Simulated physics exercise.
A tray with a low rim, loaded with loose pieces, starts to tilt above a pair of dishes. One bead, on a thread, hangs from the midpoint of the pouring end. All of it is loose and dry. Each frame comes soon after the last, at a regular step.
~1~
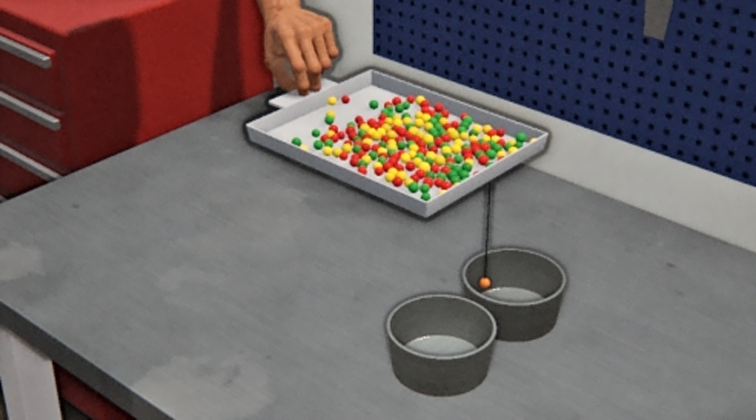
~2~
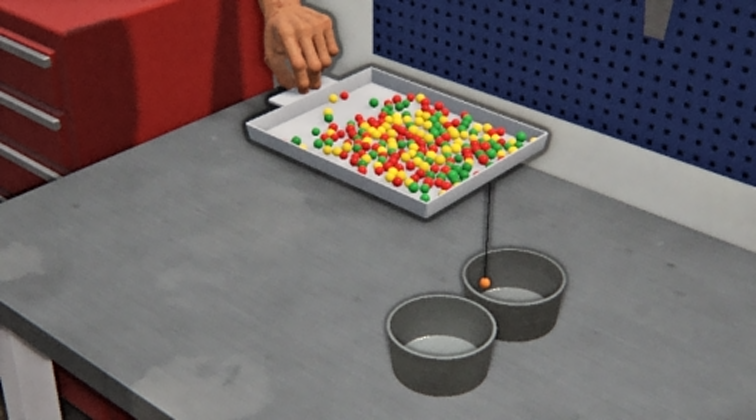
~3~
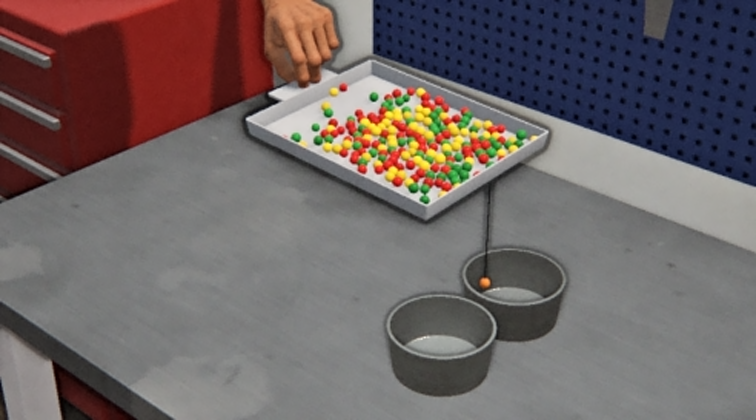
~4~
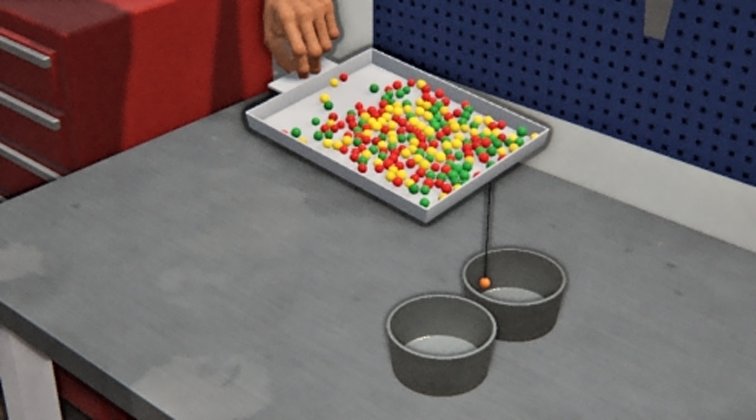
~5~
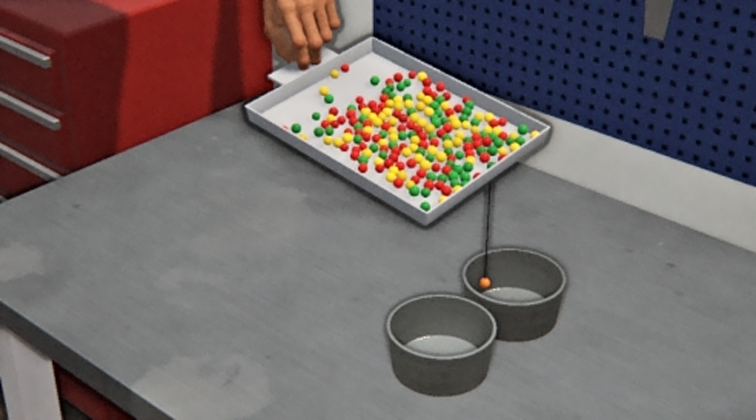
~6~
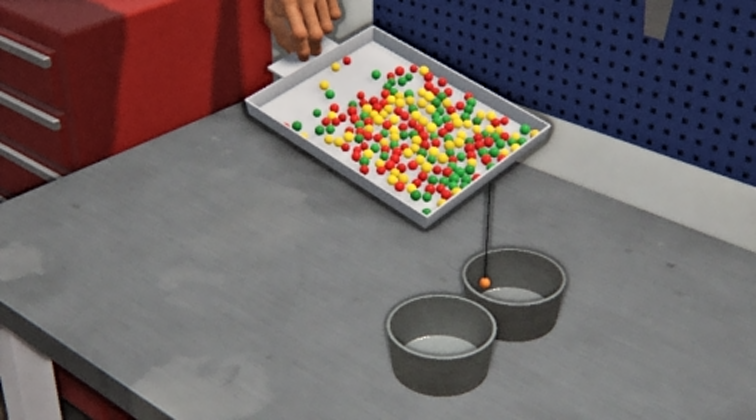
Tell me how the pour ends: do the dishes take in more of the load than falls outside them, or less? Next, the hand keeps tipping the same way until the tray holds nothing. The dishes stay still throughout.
They take in more than falls outside.
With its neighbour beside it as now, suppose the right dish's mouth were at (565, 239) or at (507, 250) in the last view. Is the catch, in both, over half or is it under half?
Short of half, then Short of half.
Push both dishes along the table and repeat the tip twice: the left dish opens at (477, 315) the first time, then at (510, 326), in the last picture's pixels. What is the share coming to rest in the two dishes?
Around 20 and then 10 per cent.
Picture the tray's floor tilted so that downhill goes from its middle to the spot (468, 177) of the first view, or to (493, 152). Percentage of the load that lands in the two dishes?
Lab note: Case 1 near 20 %, case 2 near 60 %.
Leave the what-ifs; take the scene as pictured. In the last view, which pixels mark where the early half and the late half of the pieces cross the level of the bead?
Half one: (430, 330), half two: (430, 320).
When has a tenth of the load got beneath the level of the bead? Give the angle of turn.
Roughly 80 degrees from level.
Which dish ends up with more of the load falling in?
Winner, as observed: The left-positioned one.
Soon after the last picture, tray tipped steeply; all on the tray.
A little later, tray tipped right over; a small part on the tray; about two thirds in the left dish; about a quarter outside both; a small part in the air.
Later still, tray tipped past a quarter turn; most in the left dish; about a quarter outside both.
By the end, tray tipped past a quarter turn; most in the left dish; none in the right dish; about a quarter outside both.
